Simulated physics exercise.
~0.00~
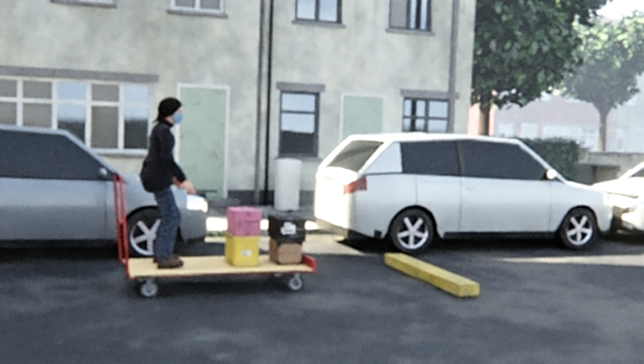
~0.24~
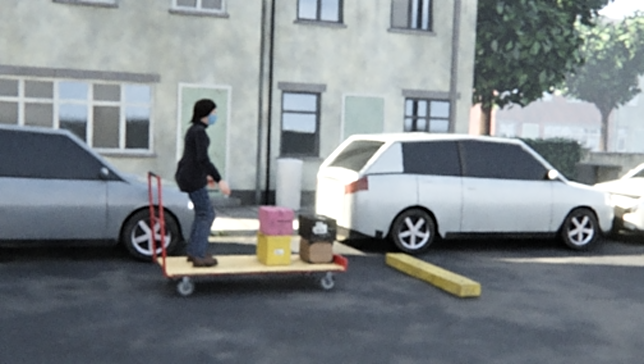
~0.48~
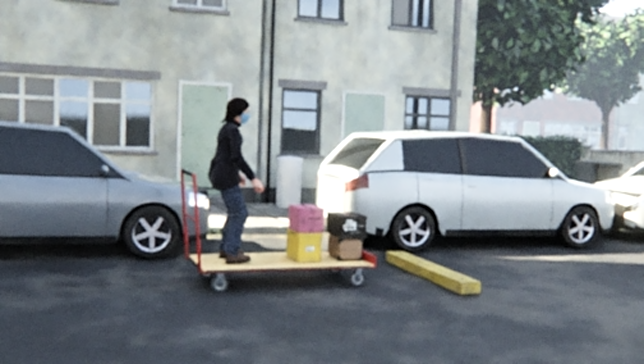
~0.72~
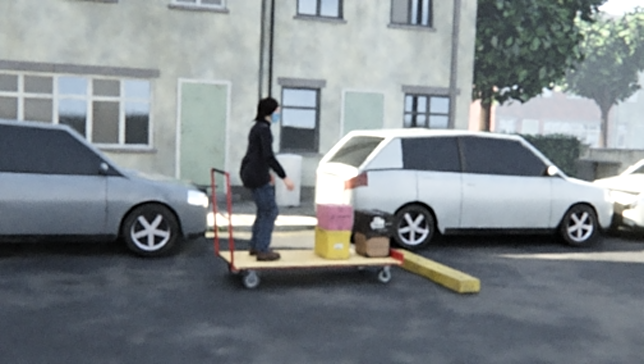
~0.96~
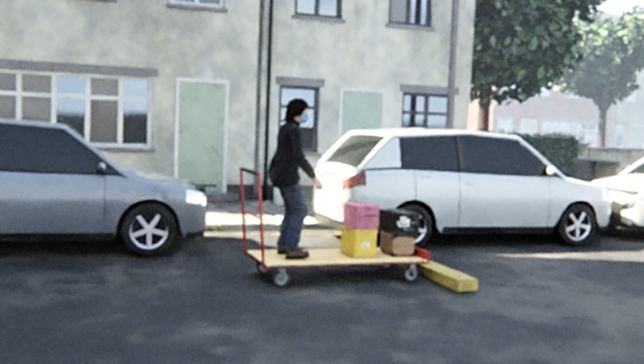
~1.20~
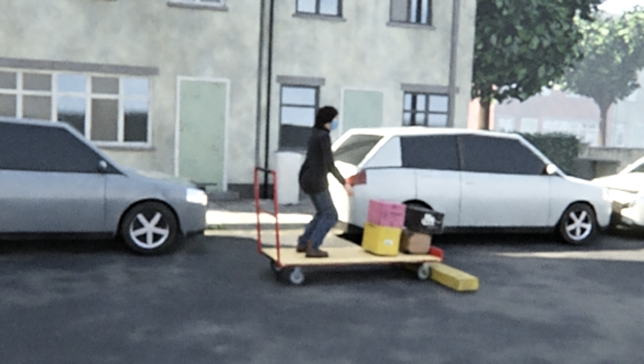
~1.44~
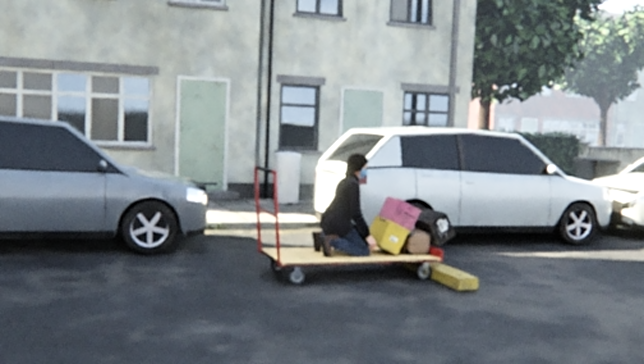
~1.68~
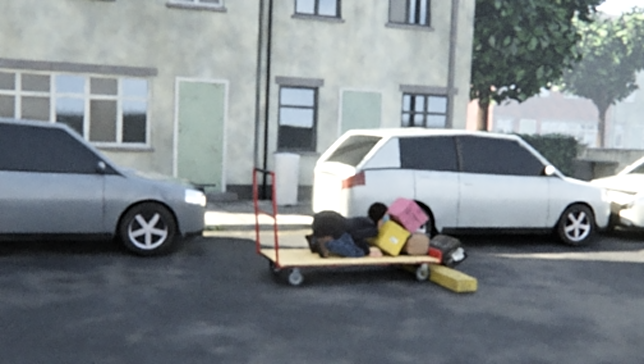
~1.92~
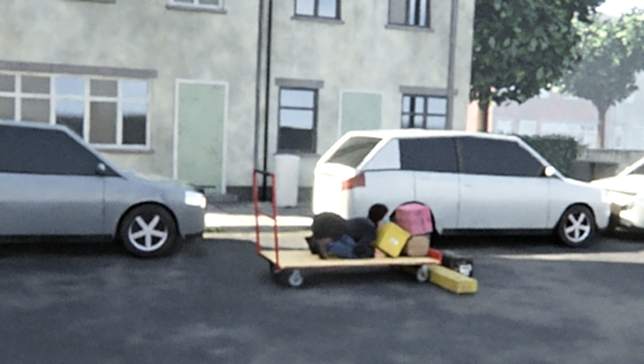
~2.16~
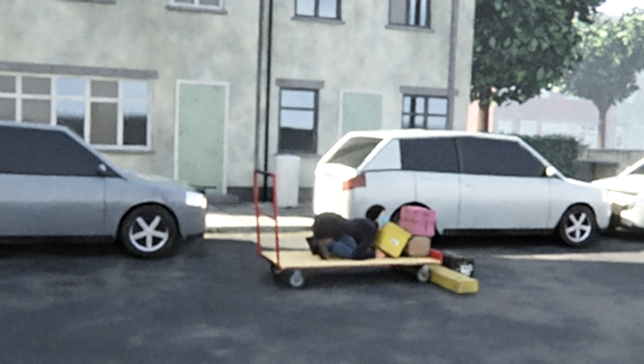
A person in dark clothes and a face mask stands on a flat goods trolley with a red handle, seen side-on from across a street by a slightly swaying camera. Ahead of them sit a pink carton on a yellow tote and a black parcel on a brown suitcase, with parked cars and pale houses behind. The trolley rolls right and stops against a yellow kerb. The rider pitches forward, drops to the knees and collapses limply against the load. The black parcel tumbles off the front, while the pink carton tips over but stays aboard with the tilted tote, the suitcase and the slumped rider.
